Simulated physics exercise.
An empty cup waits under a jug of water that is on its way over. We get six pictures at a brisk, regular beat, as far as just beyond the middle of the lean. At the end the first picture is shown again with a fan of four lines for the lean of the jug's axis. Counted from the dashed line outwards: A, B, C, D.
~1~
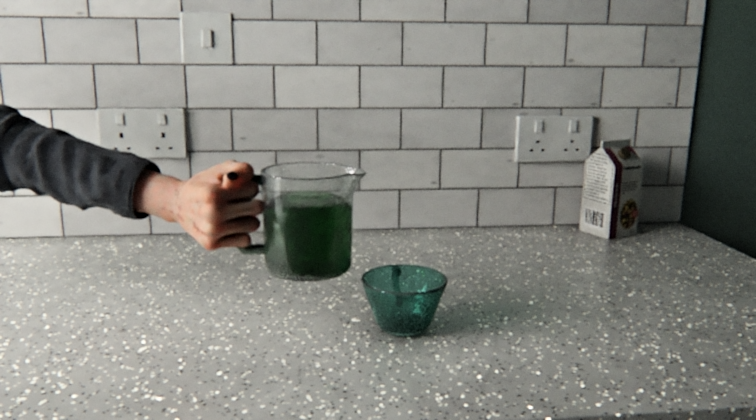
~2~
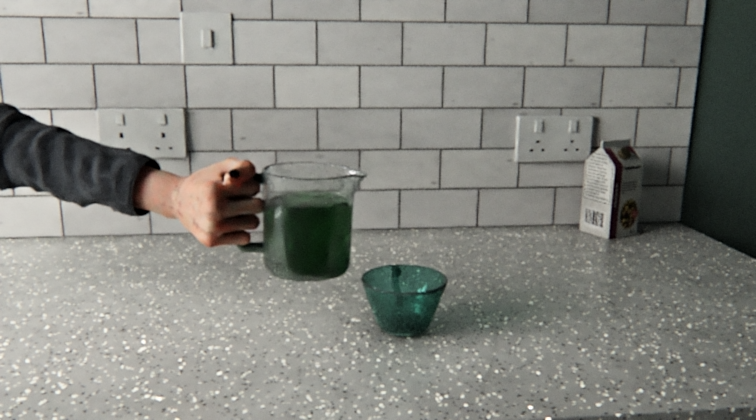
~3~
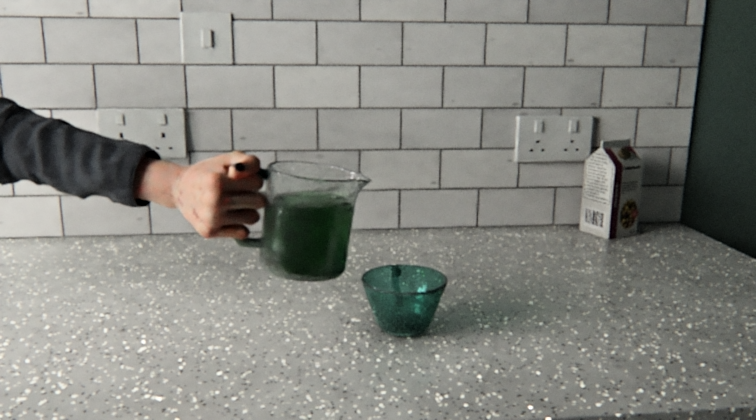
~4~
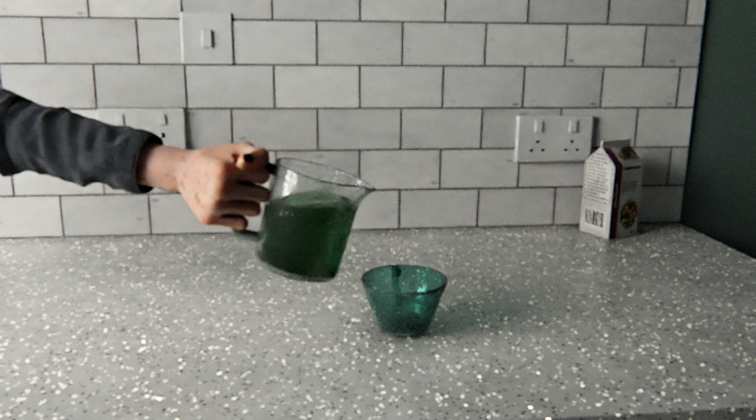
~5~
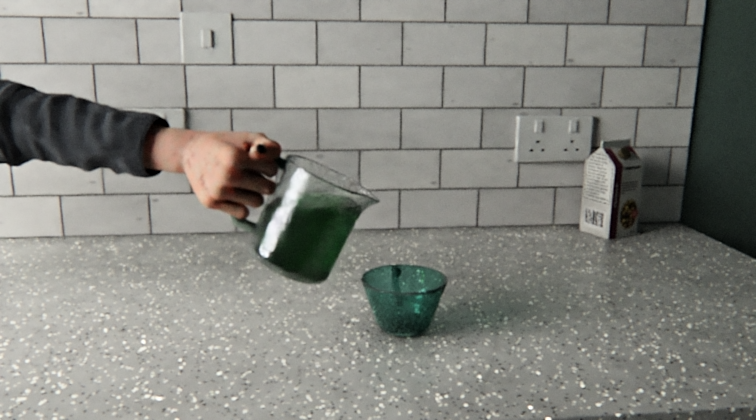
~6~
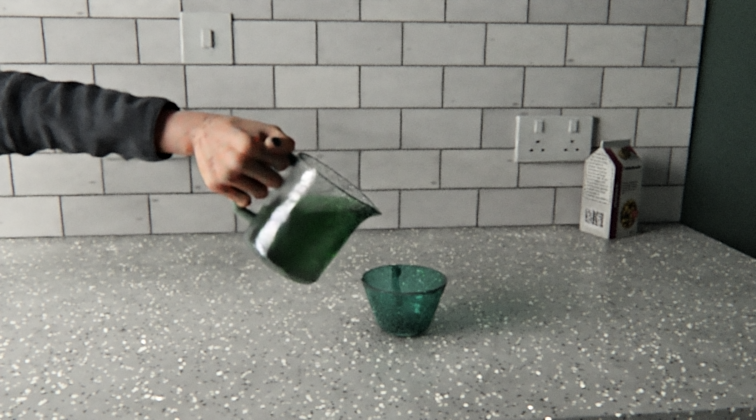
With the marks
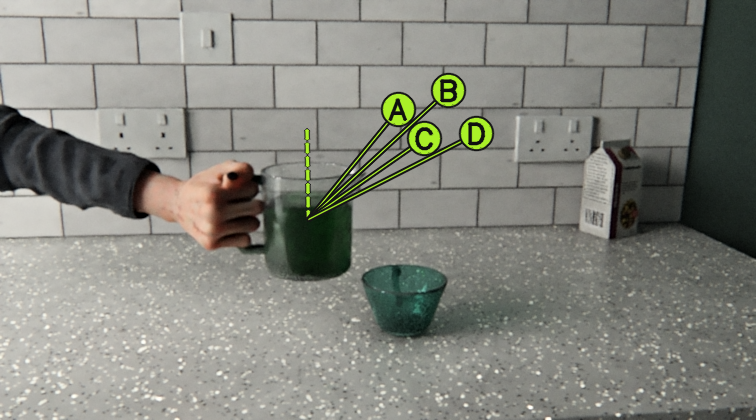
In this clip, a hand on the left holds a clear jug of green liquid upright above a speckled countertop, then gradually tilts it rightward near a small green cup, which stays still, with no liquid leaving the jug.
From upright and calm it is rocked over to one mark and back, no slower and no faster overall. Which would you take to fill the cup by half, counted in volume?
The answer is line C.
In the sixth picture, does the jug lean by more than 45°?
No.
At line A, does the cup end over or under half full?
Under.
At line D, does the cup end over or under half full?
Over half.
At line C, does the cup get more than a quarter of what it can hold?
Yes.
In lime, A at (387, 122); B at (435, 102); C at (410, 148); D at (461, 141).
With A, the cup ends with about 10 % of what it can hold.
With B, the cup ends with about 27 % of what it can hold.
With C, the cup ends with about 52 % of what it can hold.
With D, the cup ends with about 75 % of what it can hold; 5 % of the water is spilt.
